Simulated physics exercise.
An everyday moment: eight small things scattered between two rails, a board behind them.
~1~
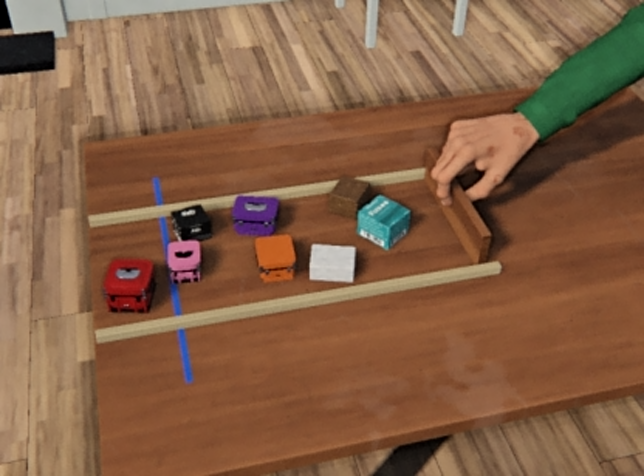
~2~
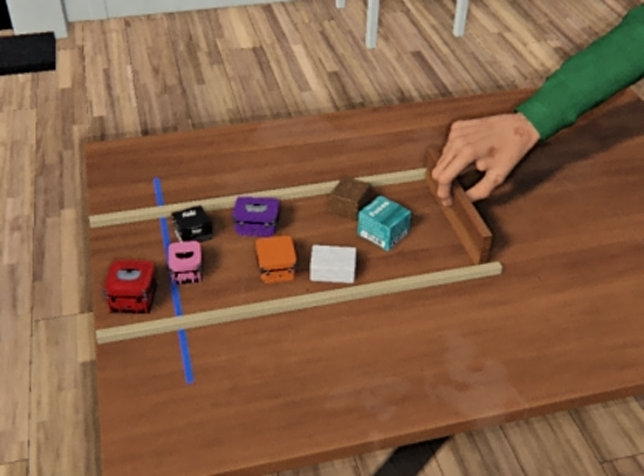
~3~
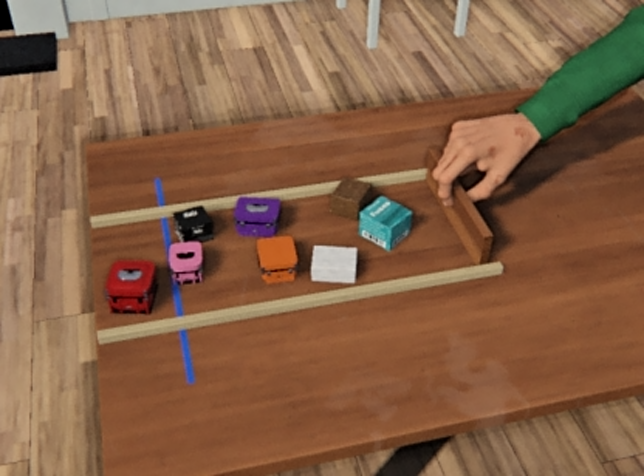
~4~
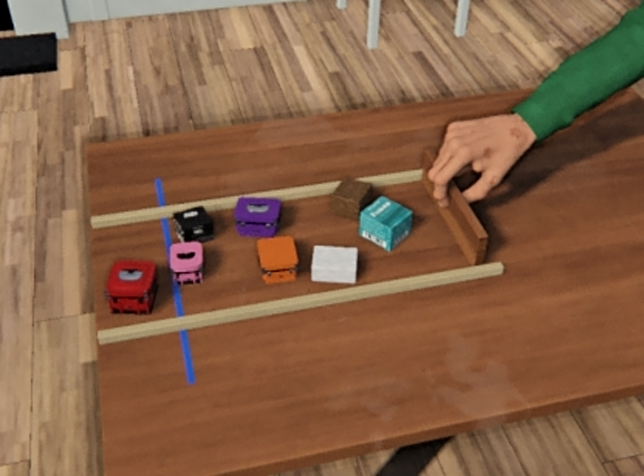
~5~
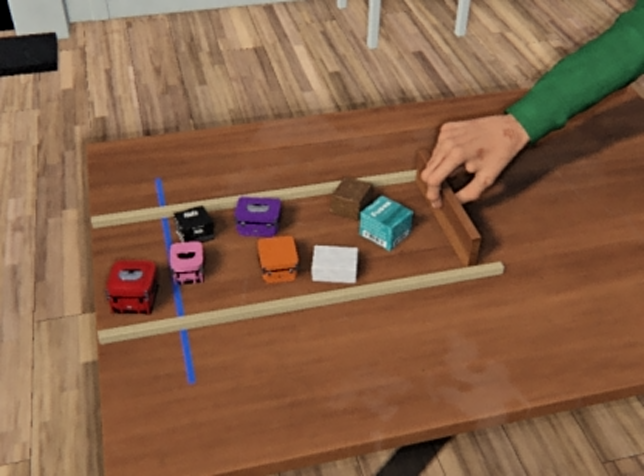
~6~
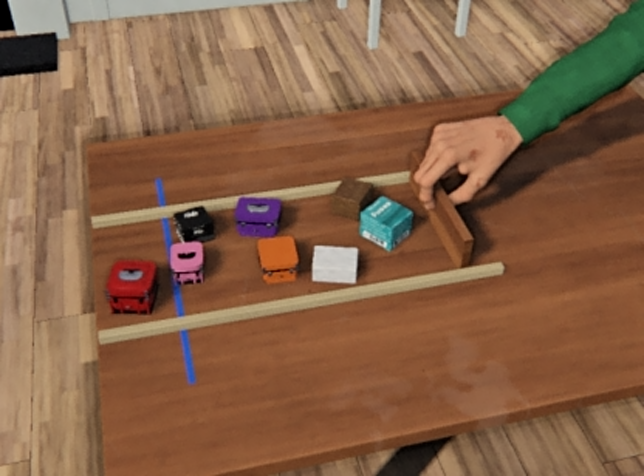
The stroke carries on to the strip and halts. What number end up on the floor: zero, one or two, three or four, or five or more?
The number that fall off is three or four.
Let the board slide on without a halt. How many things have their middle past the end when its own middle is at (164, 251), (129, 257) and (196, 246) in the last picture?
It would be 3, 5 and 1.
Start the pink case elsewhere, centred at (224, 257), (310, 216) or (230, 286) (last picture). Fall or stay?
In turn it tumbles off; remains up; holds on.
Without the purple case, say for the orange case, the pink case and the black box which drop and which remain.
The orange case stays on, the pink case falls, the black box stays on.
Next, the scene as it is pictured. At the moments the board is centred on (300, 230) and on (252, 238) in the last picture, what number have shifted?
First 5, then 8.
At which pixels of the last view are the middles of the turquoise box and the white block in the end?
First (153, 259), then (156, 299).
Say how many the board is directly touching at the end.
The number is 3.
A little later, none off yet; red case at rest near (133, 287); pink case at rest near (188, 264); black box at rest near (194, 226).
Next, none off yet; red case at rest near (133, 287); pink case at rest near (188, 264); black box moving near (187, 227).
Later still, none off yet; red case shifted about its own width near (100, 293); pink case shifted well along near (126, 265); black box shifted well along near (116, 238).
When it is over, the number that fall off is three or four; down, black box, pink case and red case.
